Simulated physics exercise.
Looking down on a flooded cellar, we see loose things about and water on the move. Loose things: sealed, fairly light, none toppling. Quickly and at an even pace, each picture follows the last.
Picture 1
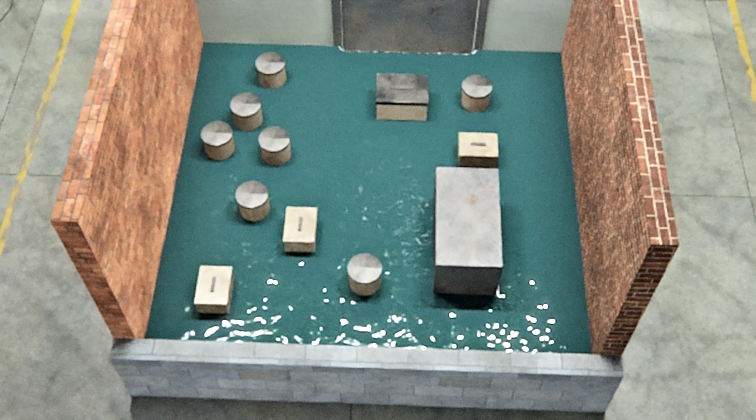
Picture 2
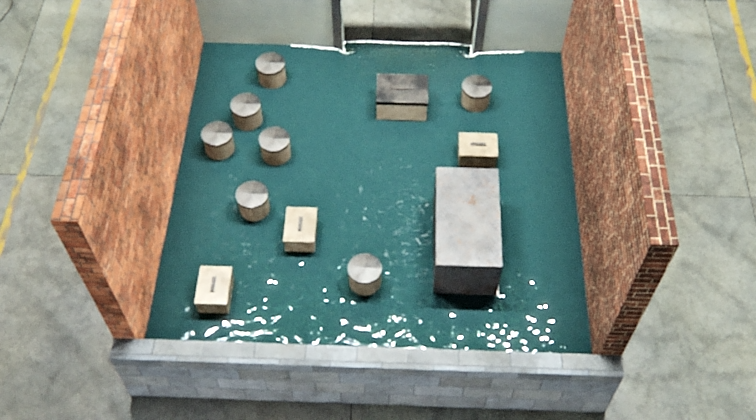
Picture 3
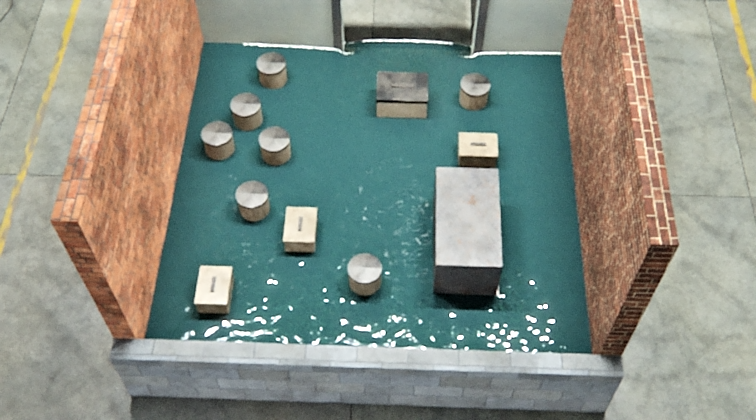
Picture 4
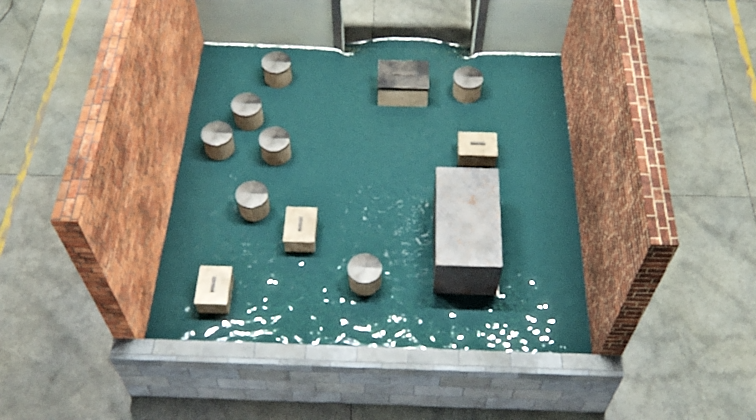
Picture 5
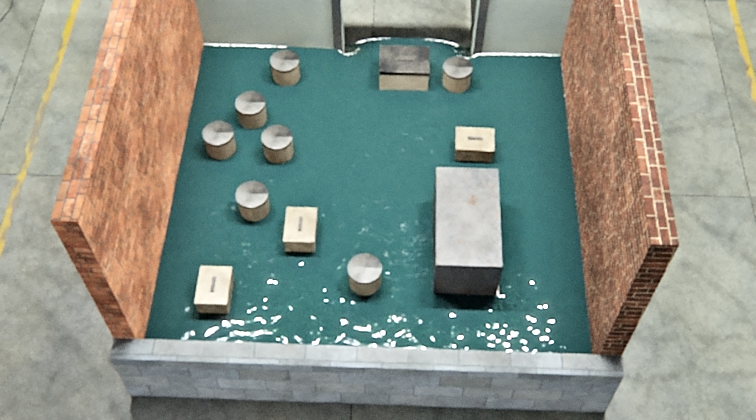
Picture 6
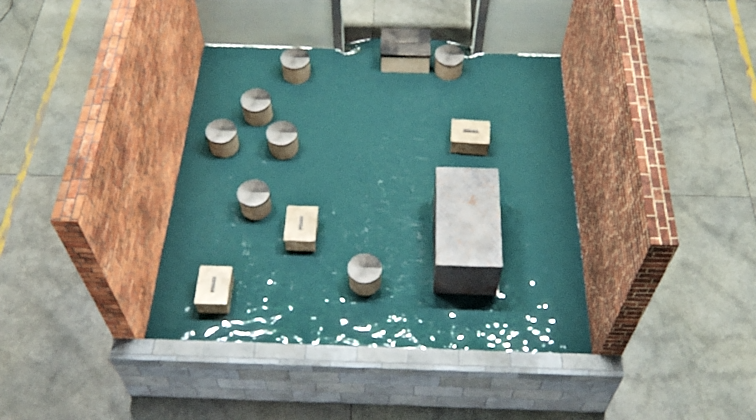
Dark green water fills a roofless, brick-sided room with a low grey block wall in front, seen from high above by a still camera. Round pails and pale boxes float at left and centre, with a dark-topped chest near the back and a big grey block at right. The rear door opens, then the chest and nearby pails drift toward the gap, while nearer things barely move.
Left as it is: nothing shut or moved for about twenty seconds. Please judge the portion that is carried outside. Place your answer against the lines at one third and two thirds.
It sits at or past the two-thirds line.
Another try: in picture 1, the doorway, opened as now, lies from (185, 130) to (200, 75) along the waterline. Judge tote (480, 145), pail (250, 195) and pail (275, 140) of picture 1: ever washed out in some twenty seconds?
Taken in that order, the answers are not lost, swept away, swept away.
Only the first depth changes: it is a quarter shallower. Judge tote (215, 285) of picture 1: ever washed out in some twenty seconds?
That object is never lost.
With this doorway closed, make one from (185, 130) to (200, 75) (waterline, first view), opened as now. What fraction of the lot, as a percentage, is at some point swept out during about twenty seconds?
70 per cent or so.
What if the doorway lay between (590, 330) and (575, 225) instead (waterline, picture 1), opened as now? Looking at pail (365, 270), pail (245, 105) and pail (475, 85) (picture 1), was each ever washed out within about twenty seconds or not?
Note - 1: Escaped; 2: Retained; 3: Escaped.
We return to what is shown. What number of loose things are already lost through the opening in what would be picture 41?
The count is 9.
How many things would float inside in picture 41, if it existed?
Tally: 2.
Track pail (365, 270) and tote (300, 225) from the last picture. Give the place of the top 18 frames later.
(375, 212) and (335, 144), approximately.
A moment on, 2 of 11 are out; 9 afloat.
Next, 6 of 11 are out; 5 afloat.
Later, 9 of 11 are out; 2 afloat.
In the end, 9 of 11 are out; 2 afloat.
